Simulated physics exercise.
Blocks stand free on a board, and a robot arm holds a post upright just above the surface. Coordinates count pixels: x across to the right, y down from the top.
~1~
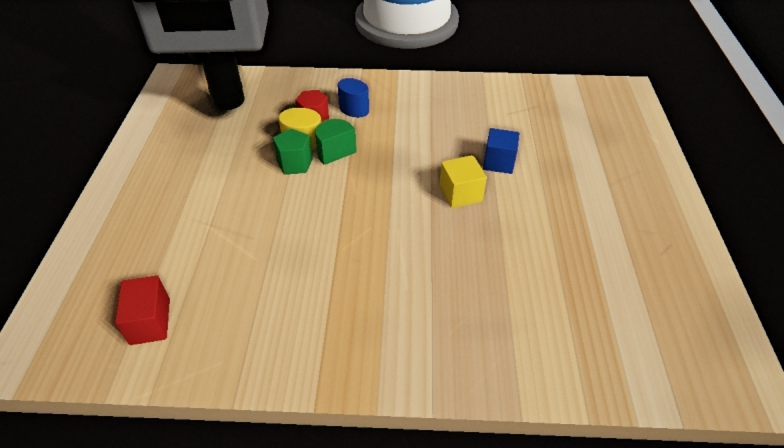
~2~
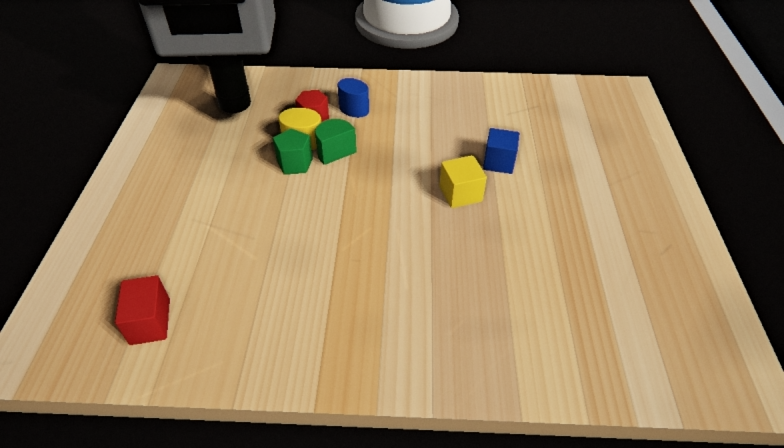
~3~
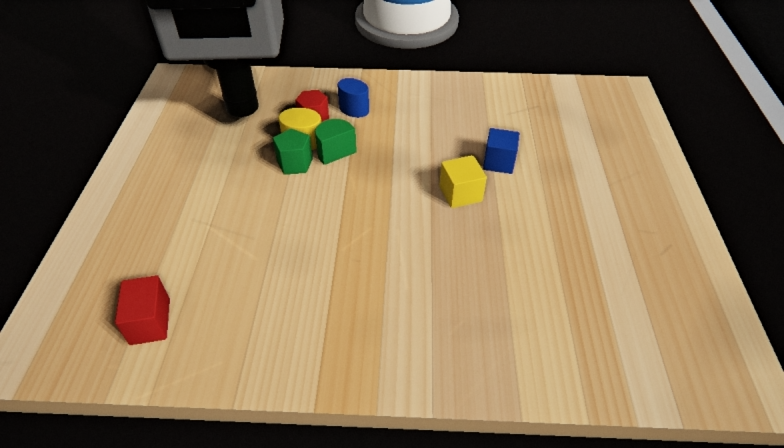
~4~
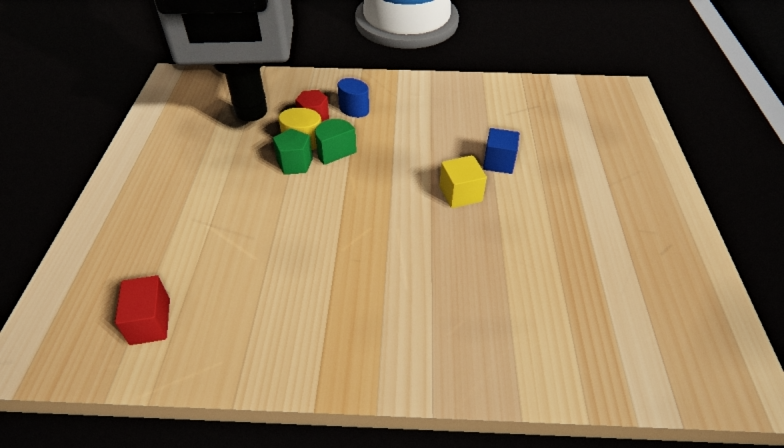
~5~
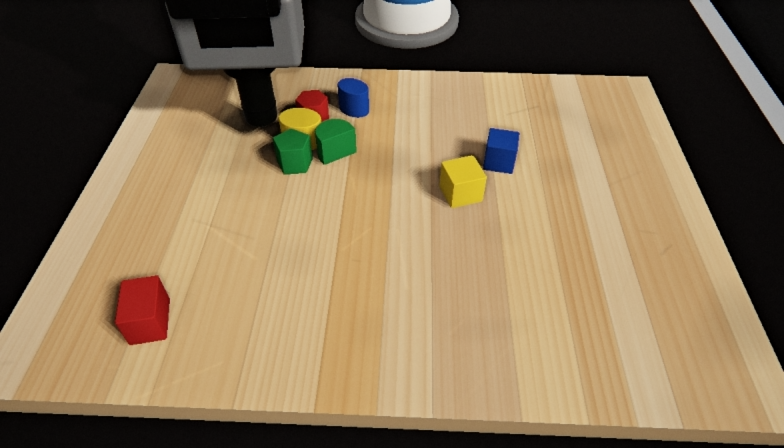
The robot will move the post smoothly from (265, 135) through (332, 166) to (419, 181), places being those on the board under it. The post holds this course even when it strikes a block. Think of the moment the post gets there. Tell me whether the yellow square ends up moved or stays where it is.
My prediction: It remains in place.
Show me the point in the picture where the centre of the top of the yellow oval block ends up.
My best guess is (350, 123).
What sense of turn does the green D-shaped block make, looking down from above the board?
From above, the turn goes clockwise.
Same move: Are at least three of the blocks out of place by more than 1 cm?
That would be a yes.
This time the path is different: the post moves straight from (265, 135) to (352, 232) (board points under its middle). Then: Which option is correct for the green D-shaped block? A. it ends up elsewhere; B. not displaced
My pick is A.
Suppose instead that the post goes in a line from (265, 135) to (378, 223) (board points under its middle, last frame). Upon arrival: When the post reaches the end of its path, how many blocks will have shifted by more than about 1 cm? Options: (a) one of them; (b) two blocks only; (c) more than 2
c
The first path, step by step. One third of the way, post at (304, 141); green pentagon at (306, 156), turned 40° clockwise; yellow oval block at (336, 121), turned 80° anticlockwise; green D-shaped block at (369, 131), turned 70° clockwise.
Two thirds of the way, post at (359, 154); green pentagon at (320, 166), turned 90° clockwise; yellow oval block at (350, 122); green D-shaped block at (385, 129), turned 105° clockwise.
At the end, post at (420, 164); green pentagon at (320, 166), turned 90° clockwise; yellow oval block at (350, 123), turned 145° anticlockwise; green D-shaped block at (394, 130), turned 60° clockwise; yellow square unmoved.
